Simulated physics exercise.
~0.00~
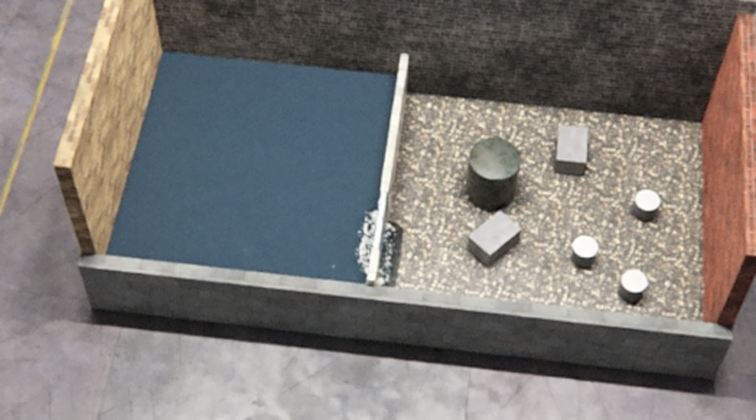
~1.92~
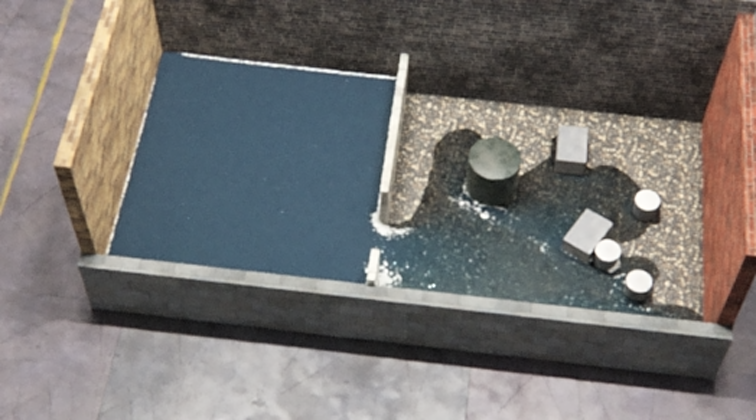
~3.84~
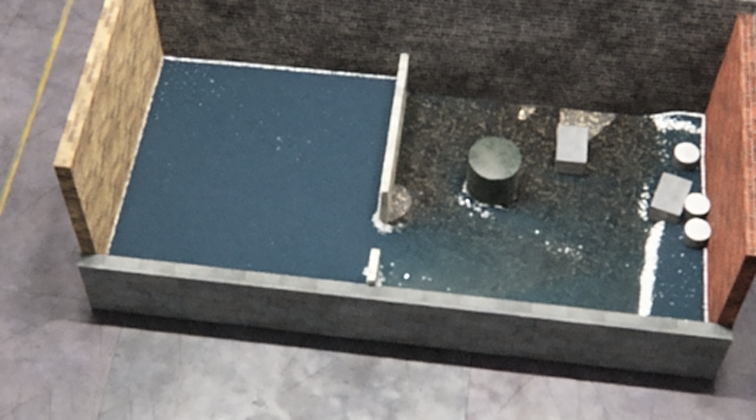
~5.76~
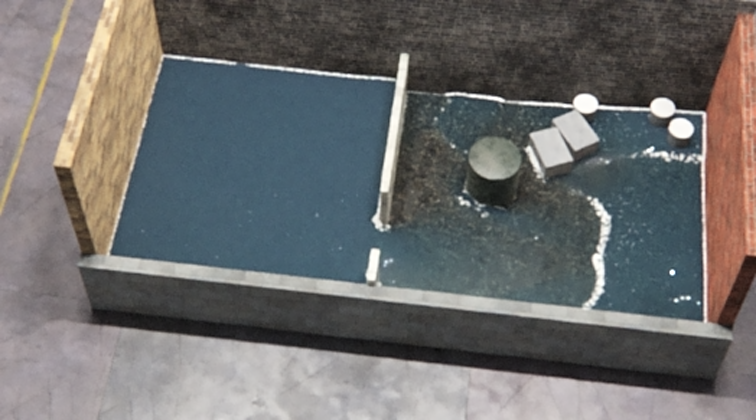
Dark blue water fills the left room of a walled, roofless basement, seen from above at an angle, while the right room's speckled floor lies dry, holding a dark green cylinder, two grey crates and three small white pails. The water bursts through a gap near the front of the dividing wall and fans rightward, pushing the nearer crate against a pail. It reaches the red brick wall, sweeping that crate and the pails toward it. Foam curls back as the flood spreads, and both crates end together behind the cylinder, with the pails afloat along the back.
